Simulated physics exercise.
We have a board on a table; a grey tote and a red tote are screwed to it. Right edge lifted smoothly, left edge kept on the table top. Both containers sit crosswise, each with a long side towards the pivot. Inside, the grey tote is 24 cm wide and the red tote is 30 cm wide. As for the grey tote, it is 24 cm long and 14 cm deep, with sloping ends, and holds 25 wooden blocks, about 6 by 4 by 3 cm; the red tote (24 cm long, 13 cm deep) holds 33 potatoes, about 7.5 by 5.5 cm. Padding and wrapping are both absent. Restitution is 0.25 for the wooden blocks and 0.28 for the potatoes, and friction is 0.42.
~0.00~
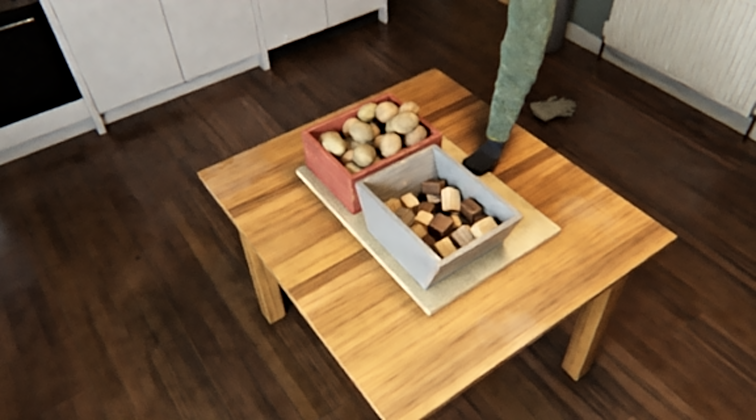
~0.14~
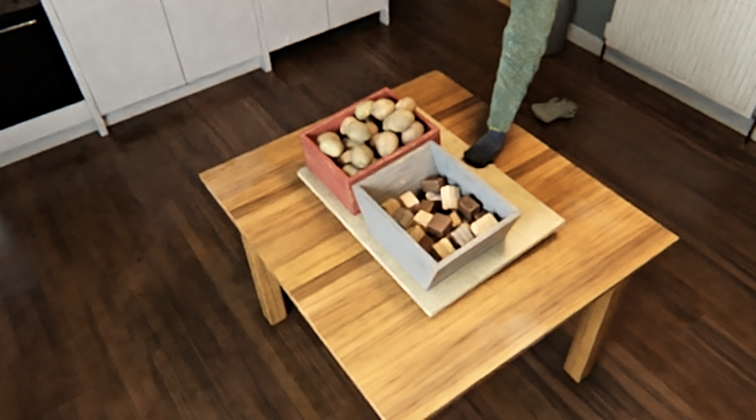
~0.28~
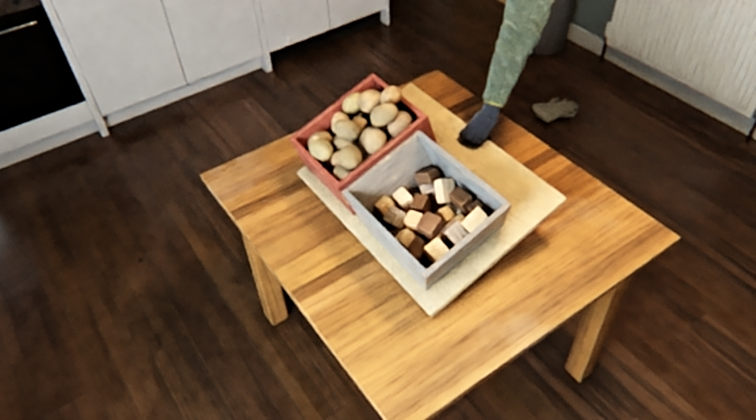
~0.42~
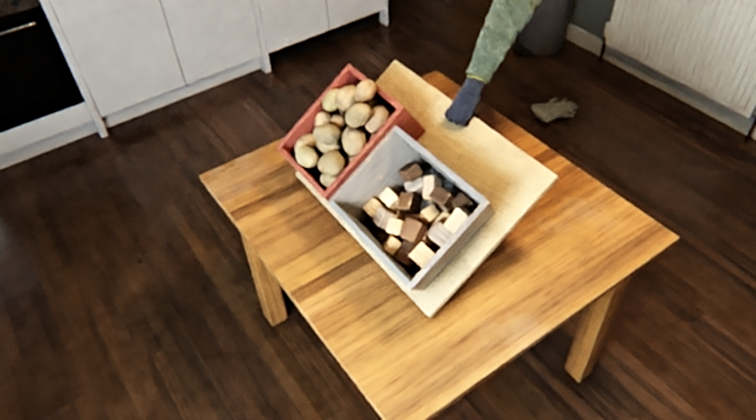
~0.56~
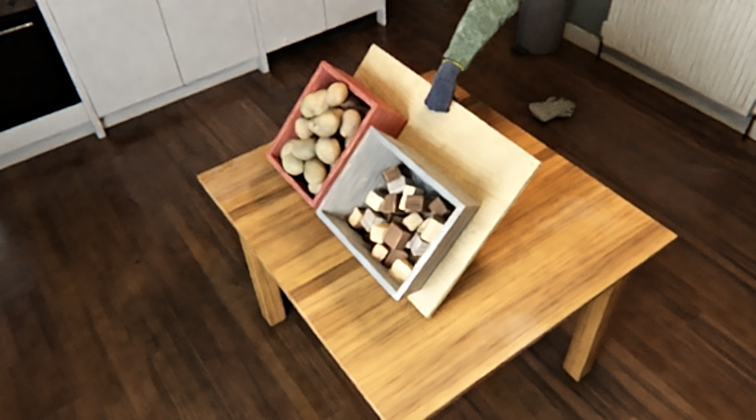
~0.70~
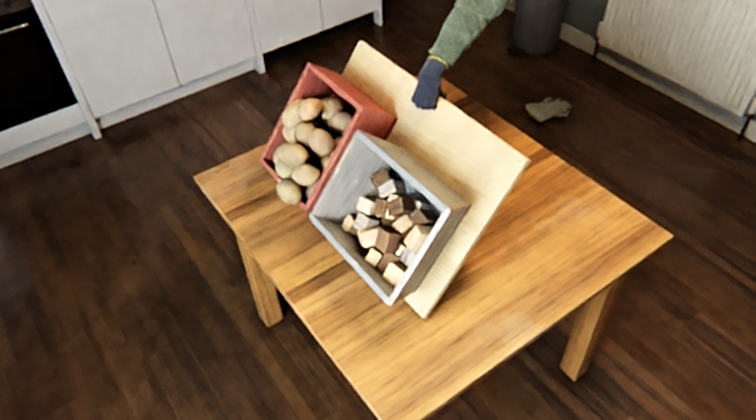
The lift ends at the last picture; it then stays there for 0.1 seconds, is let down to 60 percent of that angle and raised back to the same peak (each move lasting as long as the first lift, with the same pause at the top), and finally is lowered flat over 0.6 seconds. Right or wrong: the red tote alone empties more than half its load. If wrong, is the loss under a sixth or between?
Wrong, between a sixth and a half.
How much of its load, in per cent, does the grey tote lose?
The grey tote comes in at 0 in a hundred.
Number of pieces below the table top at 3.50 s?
Piece count: About 5.
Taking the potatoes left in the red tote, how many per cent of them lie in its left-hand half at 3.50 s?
Share in that half: Roughly 60 percent.
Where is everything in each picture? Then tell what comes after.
In the first frame (we follow the rim corner now nearest the camera), red tote at (350, 176); grey tote at (439, 261); tilt 0°; nothing out yet.
The second frame shows red tote at (347, 179); grey tote at (435, 265); tilt 5°.
The third frame shows red tote at (336, 184); grey tote at (424, 272); tilt 18°.
The fourth frame shows red tote at (323, 193); grey tote at (408, 284); tilt 33°.
The fifth frame shows red tote at (311, 202); grey tote at (395, 295); tilt 46°.
The sixth frame shows red tote at (304, 207); grey tote at (387, 301); tilt 51°; nothing out yet.
After 1.15 s, tilt 41°; 0 of 25 out of the grey tote and 8 of 33 out of the red tote.
After 1.71 s, tilt 35°; 0 of 25 out of the grey tote and 8 of 33 out of the red tote.
After 2.49 s, tilt 39°; 0 of 25 out of the grey tote and 8 of 33 out of the red tote.
Final count (at 3.50 s), 0 of 25 out of the grey tote and 9 of 33 out of the red tote. Asked share, 9 of 33, 27 per cent.
